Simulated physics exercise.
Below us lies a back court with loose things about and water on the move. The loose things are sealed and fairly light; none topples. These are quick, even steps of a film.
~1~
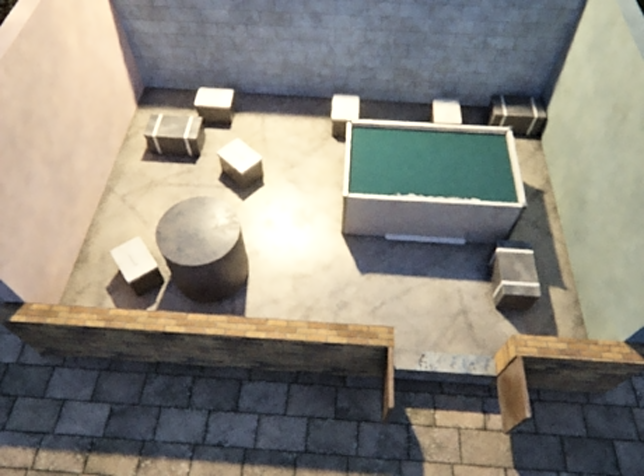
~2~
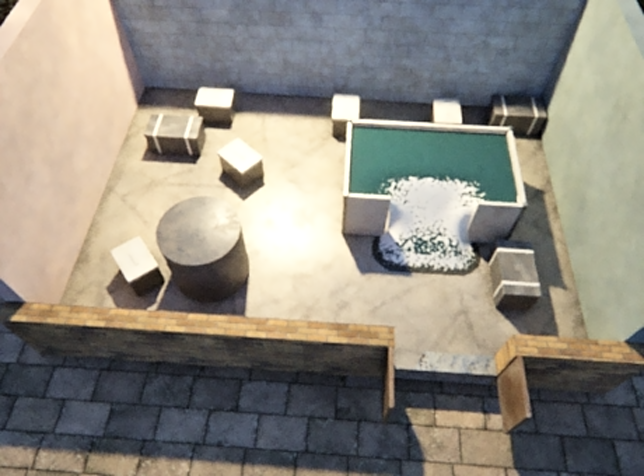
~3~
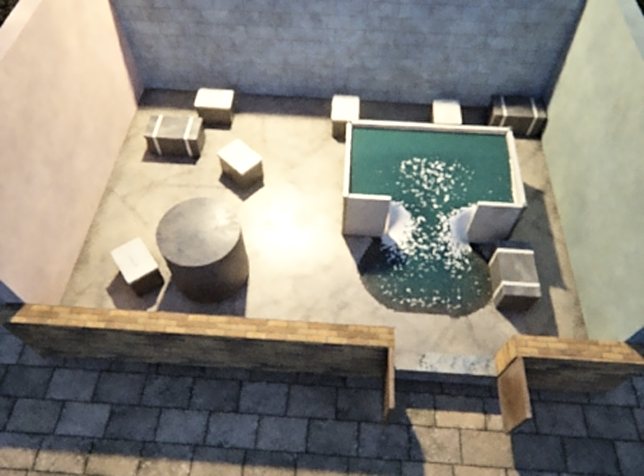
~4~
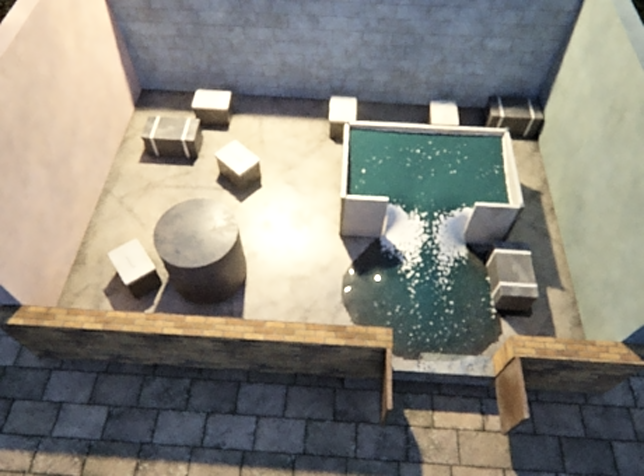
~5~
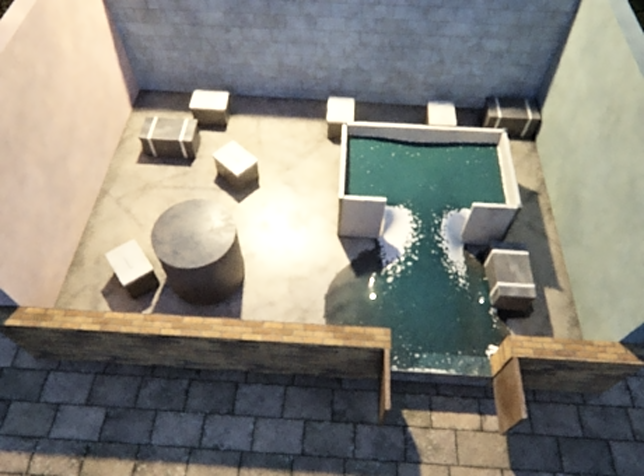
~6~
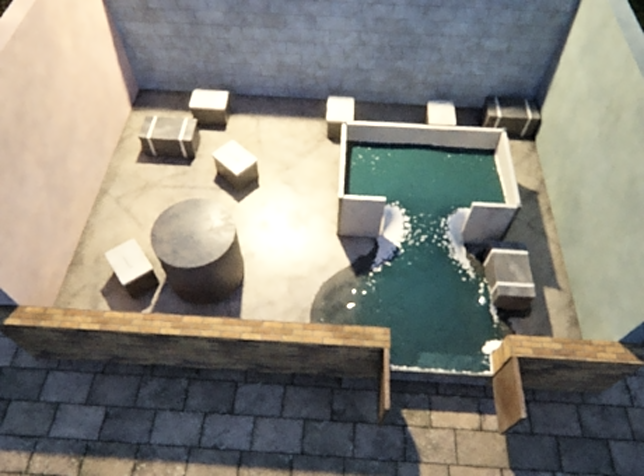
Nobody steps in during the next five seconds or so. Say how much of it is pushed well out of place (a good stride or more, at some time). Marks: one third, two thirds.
That comes to less than a third.
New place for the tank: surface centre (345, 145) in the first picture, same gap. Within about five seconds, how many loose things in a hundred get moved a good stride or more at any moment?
I make it 20 per cent.
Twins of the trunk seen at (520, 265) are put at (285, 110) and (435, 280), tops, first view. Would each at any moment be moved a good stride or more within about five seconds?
In turn: Under that, yes.
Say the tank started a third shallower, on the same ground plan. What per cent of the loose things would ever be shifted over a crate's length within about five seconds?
Close to 0 %.
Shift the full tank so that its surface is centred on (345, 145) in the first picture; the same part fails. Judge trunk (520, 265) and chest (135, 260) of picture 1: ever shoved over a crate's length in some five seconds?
One after the other: Less than that, yes.
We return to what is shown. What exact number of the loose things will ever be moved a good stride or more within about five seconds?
1 of them.
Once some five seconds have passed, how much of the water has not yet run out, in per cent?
I make it 54 per cent.
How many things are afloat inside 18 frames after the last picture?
I count 0.
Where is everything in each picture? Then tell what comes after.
A trunk at (518, 267), on the bottom; a chest at (239, 155), on the bottom; 0 of 8 have shifted, in the first picture.
A trunk at (518, 267), on the bottom; a chest at (240, 155), on the bottom; 0 of 8 have shifted, in the second picture.
A trunk at (518, 267), on the bottom; a chest at (239, 155) rests on the ground; 0 of 8 have shifted, in the third picture.
A trunk at (515, 268), on the bottom; a chest at (237, 157), on the bottom; 0 of 8 have shifted, in the fourth picture.
A trunk at (513, 268), on the bottom; a chest at (235, 157) rests on the ground; 0 of 8 have shifted, in the fifth picture.
A trunk at (512, 268), on the bottom; a chest at (234, 157) rests on the ground; 0 of 8 have shifted, in the sixth picture.
A moment on, 0 of 8 are well off their spots; 0 afloat.
Next, 0 of 8 are well off their spots; 0 afloat.
Later, 0 of 8 are well off their spots; 0 afloat.
In the end, 1 of 8 are well off their spots, and 1 have been at some point; 0 afloat.
